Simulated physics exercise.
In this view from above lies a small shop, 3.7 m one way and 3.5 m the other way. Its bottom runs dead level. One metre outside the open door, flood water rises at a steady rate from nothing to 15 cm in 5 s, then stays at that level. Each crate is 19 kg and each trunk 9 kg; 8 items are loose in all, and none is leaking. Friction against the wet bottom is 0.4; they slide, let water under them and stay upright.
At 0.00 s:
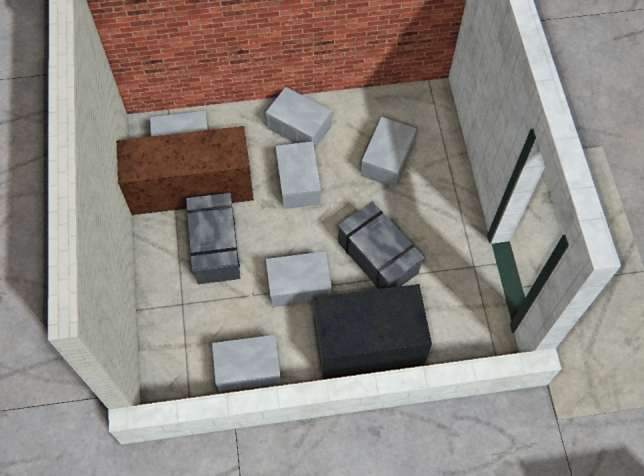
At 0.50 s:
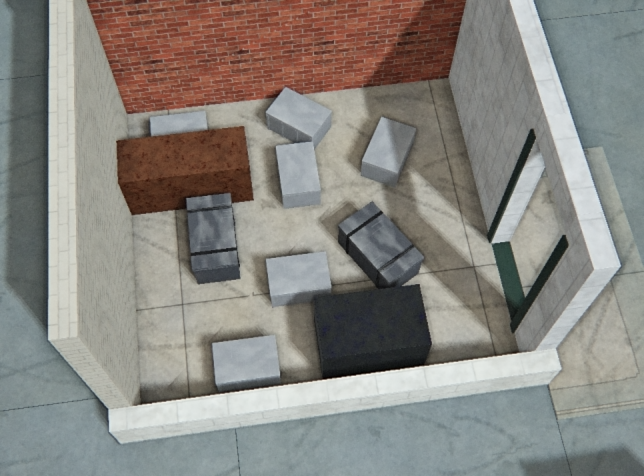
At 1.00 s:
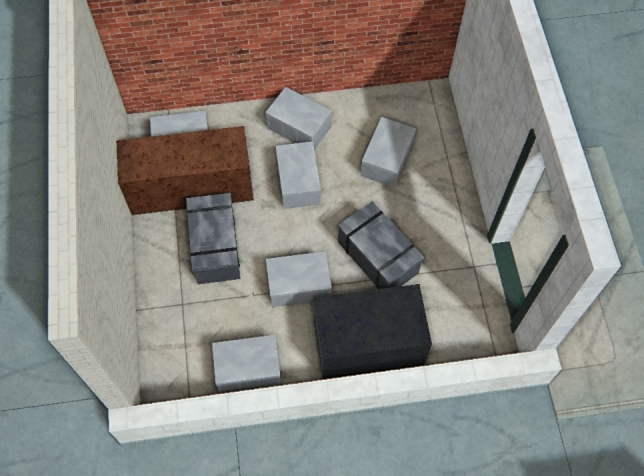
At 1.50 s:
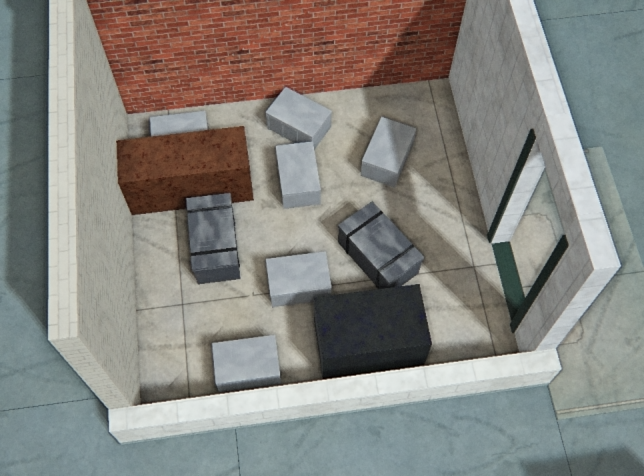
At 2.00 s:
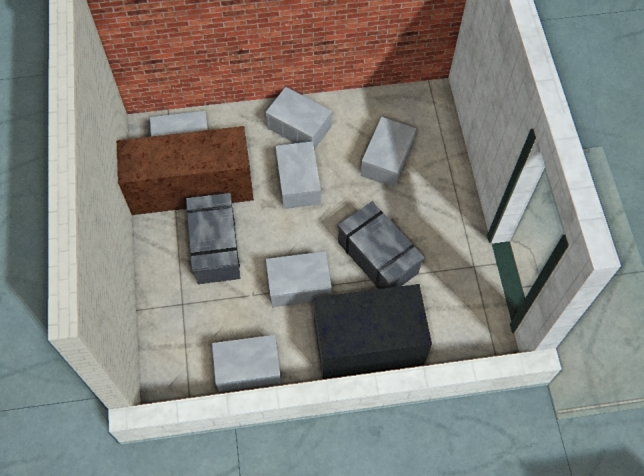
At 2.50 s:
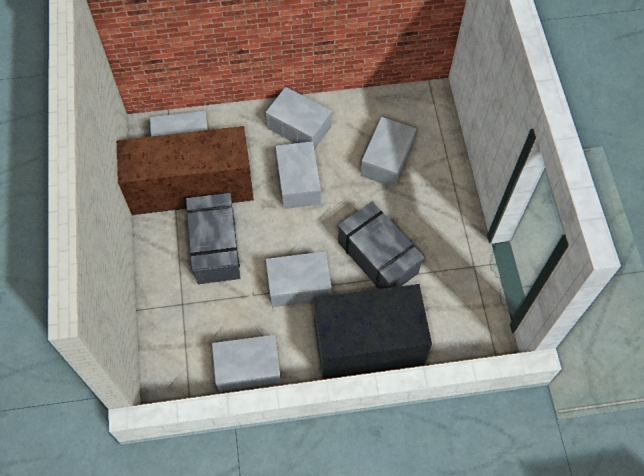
Water spreading across the ground outside a small roofless brick-backed shop, creeping to the open doorway while the boxes inside stay still.
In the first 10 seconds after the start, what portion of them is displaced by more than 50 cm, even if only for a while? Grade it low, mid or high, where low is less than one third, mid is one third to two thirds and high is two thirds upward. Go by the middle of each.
Grade: Low.
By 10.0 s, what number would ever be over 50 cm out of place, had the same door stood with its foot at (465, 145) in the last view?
Count: 2.
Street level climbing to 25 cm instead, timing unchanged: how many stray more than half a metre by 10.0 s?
In that case 5 of them.
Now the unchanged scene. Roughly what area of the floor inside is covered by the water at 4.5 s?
I'd put it close to 2.5 m2.
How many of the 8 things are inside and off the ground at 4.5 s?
Total: 0.
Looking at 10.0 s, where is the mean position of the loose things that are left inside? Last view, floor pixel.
I'd say about (261, 226) in the last view.
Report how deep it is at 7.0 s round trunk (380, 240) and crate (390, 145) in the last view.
Some 5 cm at the first, some 2 cm at the second.
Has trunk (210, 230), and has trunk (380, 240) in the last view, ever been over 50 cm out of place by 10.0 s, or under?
First beyond it, then beyond it.
After 3.5 s 0 of 8 are over 50 cm from their spots; 0 afloat.
After 4.5 s 0 of 8 are over 50 cm from their spots; 0 afloat.
After 7.0 s 1 of 8 are over 50 cm from their spots; 1 afloat.
After 10.0 s 2 of 8 are over 50 cm from their spots, and 2 have been at some point; 2 afloat.
